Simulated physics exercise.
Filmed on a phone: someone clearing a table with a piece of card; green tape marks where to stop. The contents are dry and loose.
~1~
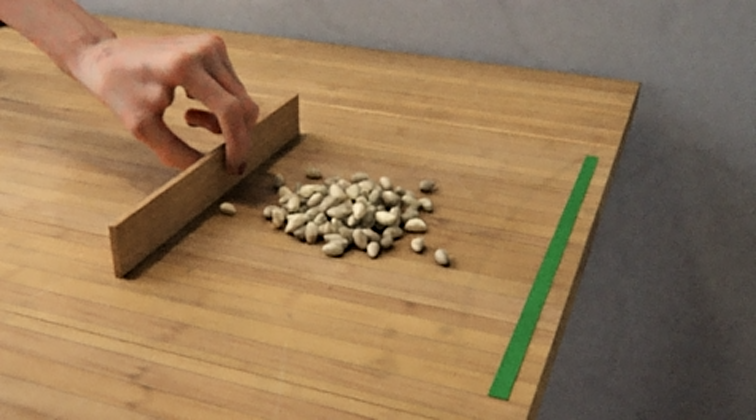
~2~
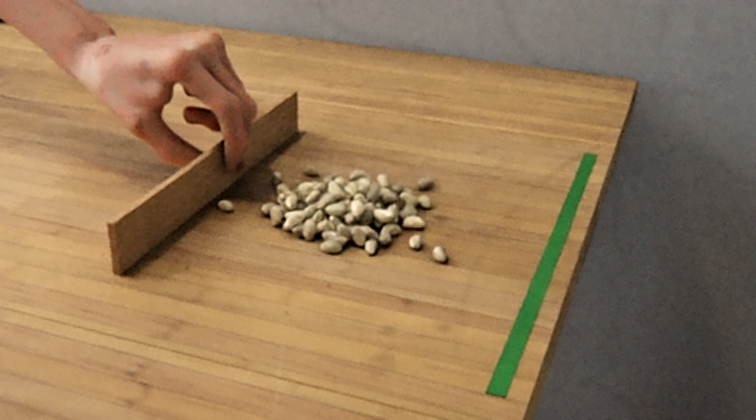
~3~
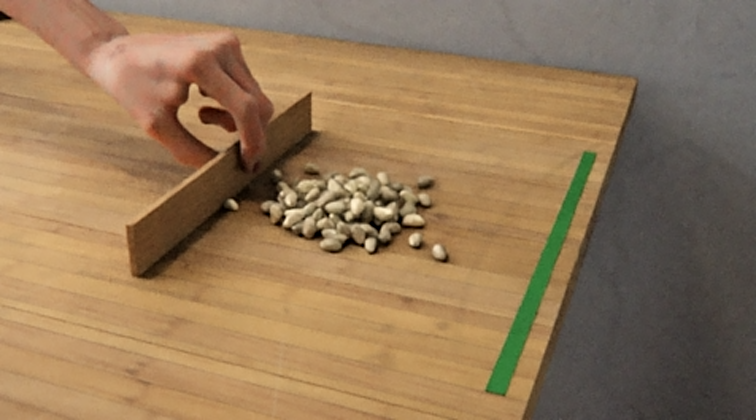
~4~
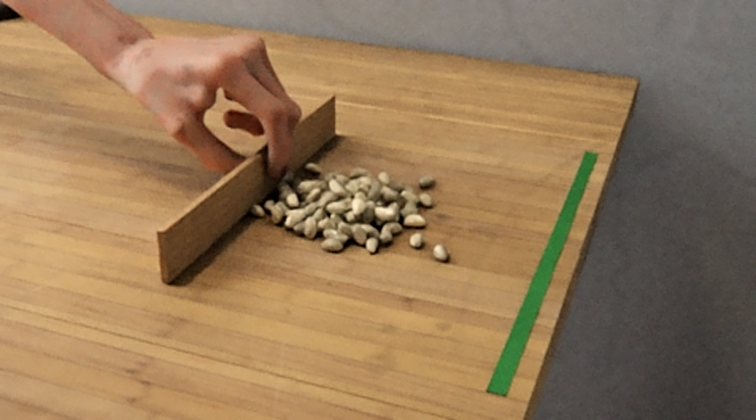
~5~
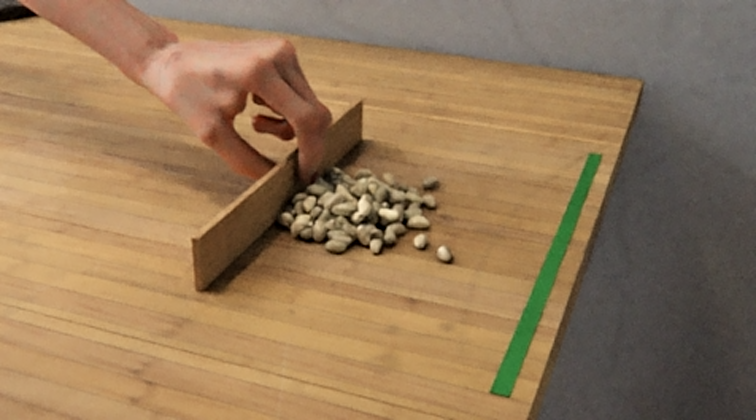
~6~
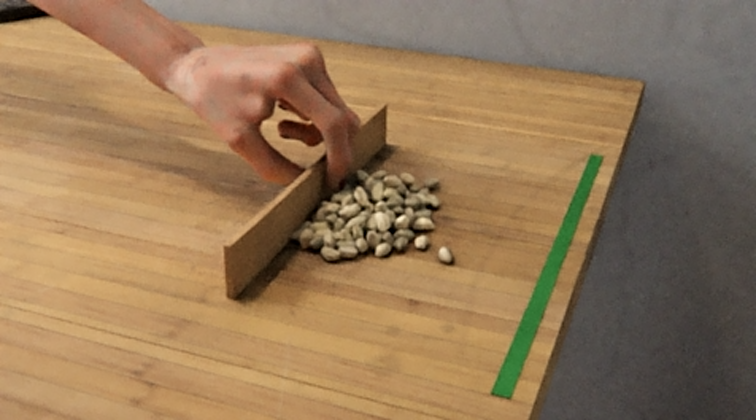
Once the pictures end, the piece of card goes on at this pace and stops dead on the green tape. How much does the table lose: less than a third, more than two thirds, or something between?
The floor gets more than two thirds.
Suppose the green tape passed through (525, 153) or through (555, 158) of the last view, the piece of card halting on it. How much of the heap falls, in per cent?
First some 0, then 40 per cent.
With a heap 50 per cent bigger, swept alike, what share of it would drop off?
Roughly 90 in a hundred.
Shortly afterwards, piece of card still moving, near (444, 183); heap all on the table, its front near (545, 242).
Next, piece of card stopped at the green tape; heap the bulk over the edge.
In the end, piece of card stopped at the green tape; heap the bulk over the edge.
